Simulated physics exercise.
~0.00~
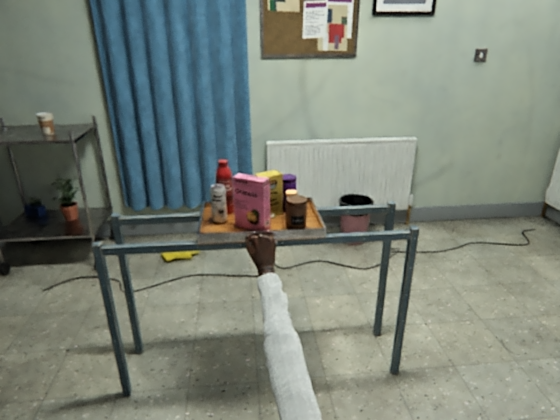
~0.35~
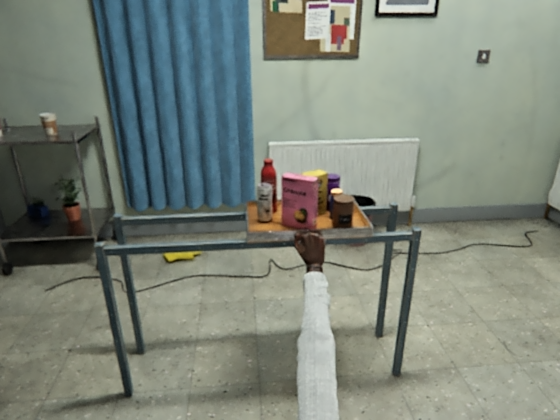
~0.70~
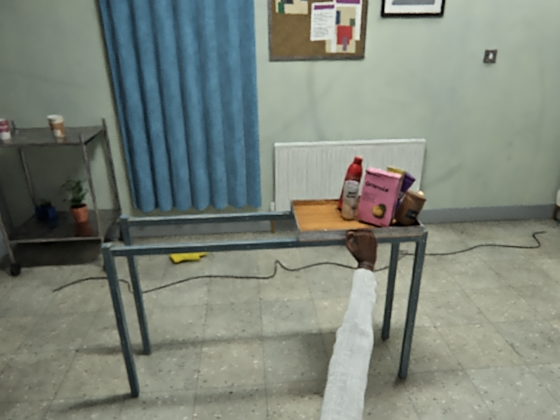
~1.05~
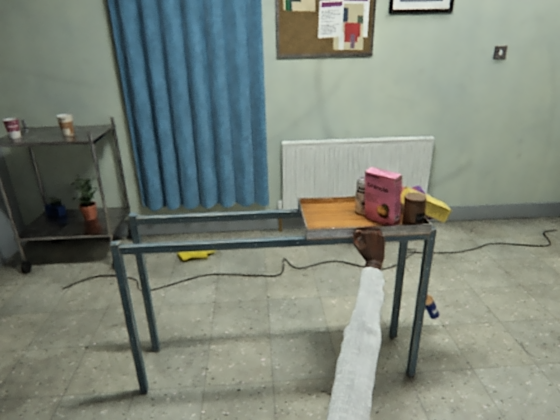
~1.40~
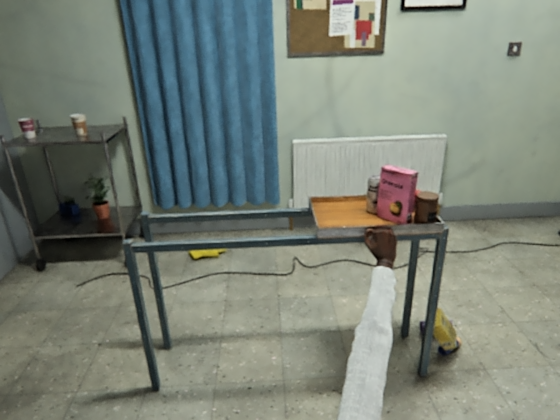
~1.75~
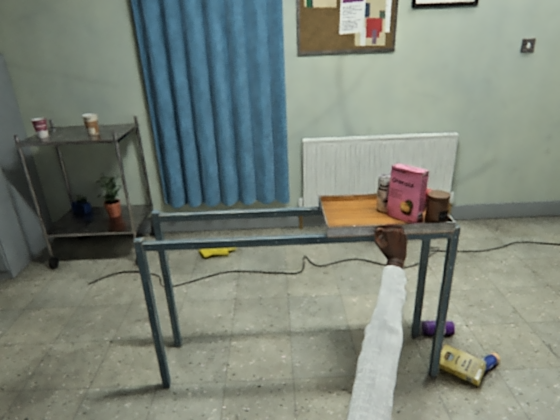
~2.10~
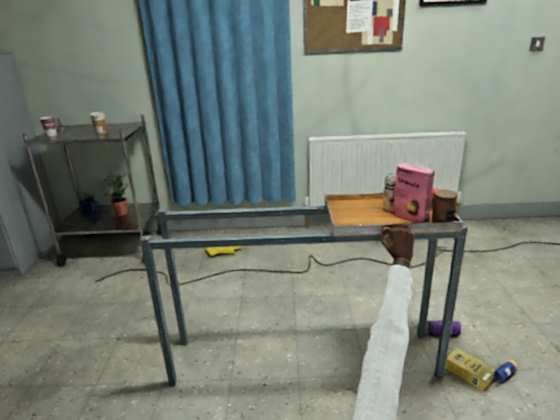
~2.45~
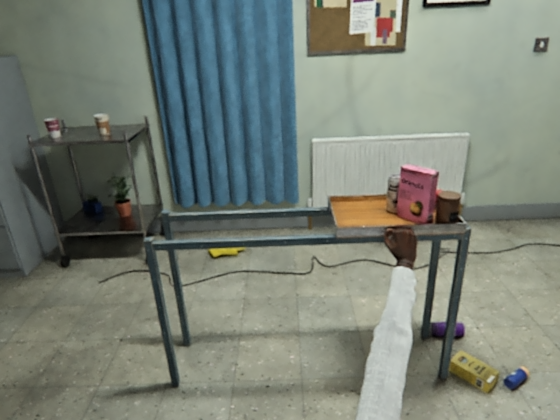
A hand slides a loaded tray right until it stops, and several items fall off.
